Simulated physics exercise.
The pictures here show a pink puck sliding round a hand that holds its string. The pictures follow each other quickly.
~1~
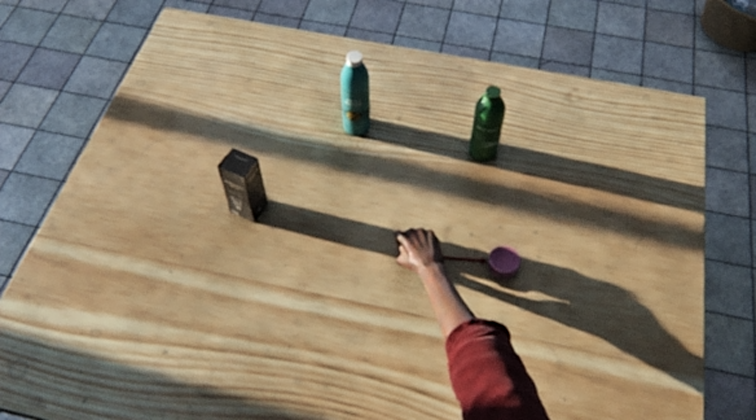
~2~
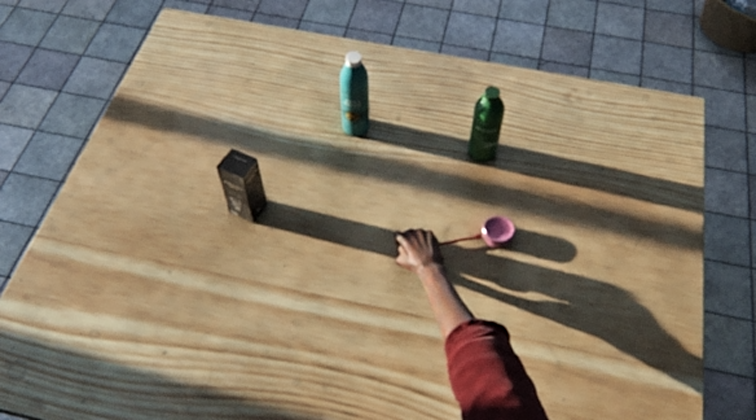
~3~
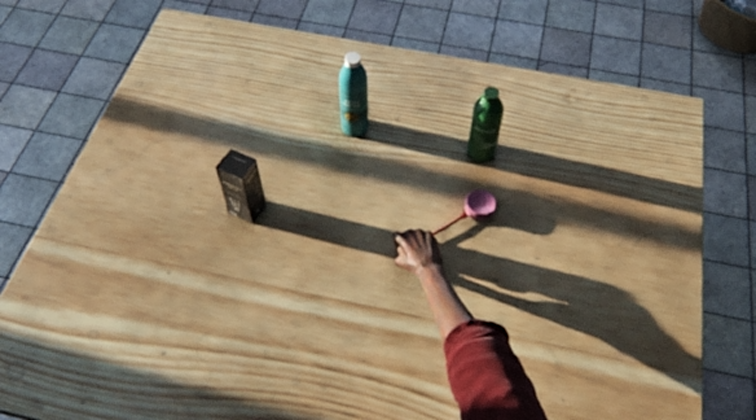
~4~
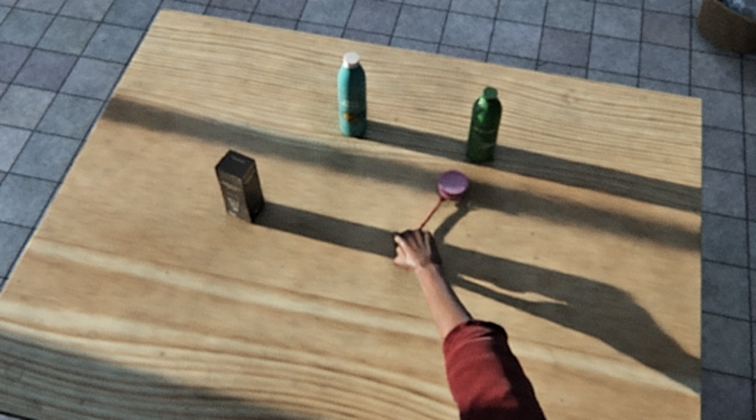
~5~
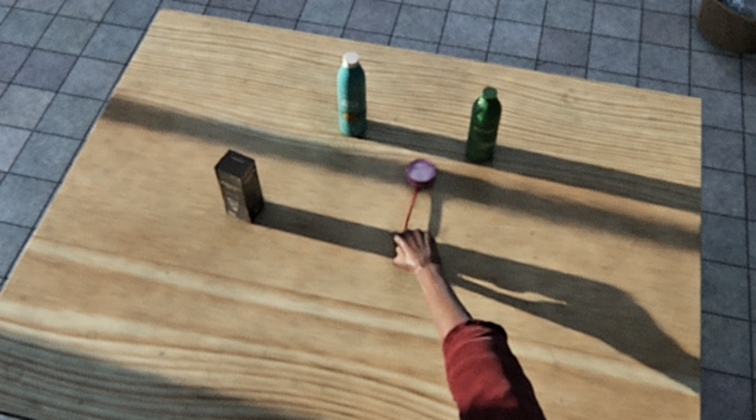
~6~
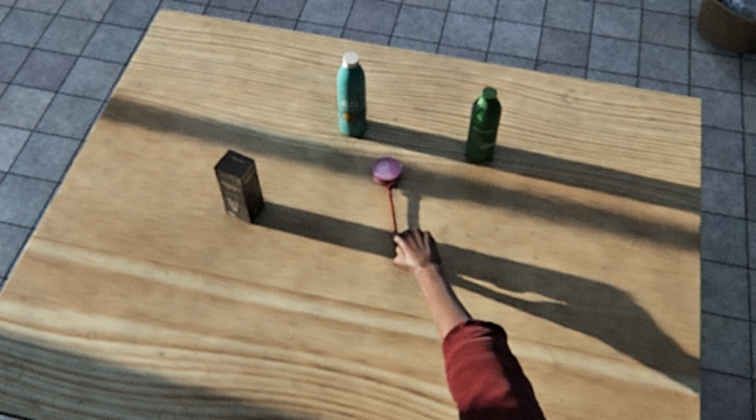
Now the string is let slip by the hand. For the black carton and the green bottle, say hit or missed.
Black carton: Hit; green bottle: Missed.
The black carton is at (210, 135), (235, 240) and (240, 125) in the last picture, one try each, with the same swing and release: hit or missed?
Place 1: No contact; place 2: No contact; place 3: No contact.
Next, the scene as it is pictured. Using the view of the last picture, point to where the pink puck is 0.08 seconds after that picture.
Around (323, 184).
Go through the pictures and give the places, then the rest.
The first frame shows pink puck (505, 259); black carton (238, 162); green bottle (494, 91); turquoise bottle (354, 57).
The second frame shows pink puck (499, 228).
The third frame shows pink puck (481, 202).
The fourth frame shows pink puck (454, 182).
The fifth frame shows pink puck (422, 170).
The sixth frame shows pink puck (387, 168); black carton (234, 163); green bottle (490, 92); turquoise bottle (351, 58); going round anticlockwise.
Then, 0.08 s after the last picture, puck near (322, 184).
Then, 0.20 s after the last picture, puck near (258, 193); black carton pushed aside.
At rest, puck near (241, 188); black carton knocked over. The black carton takes the knock and the green bottle stays untouched.
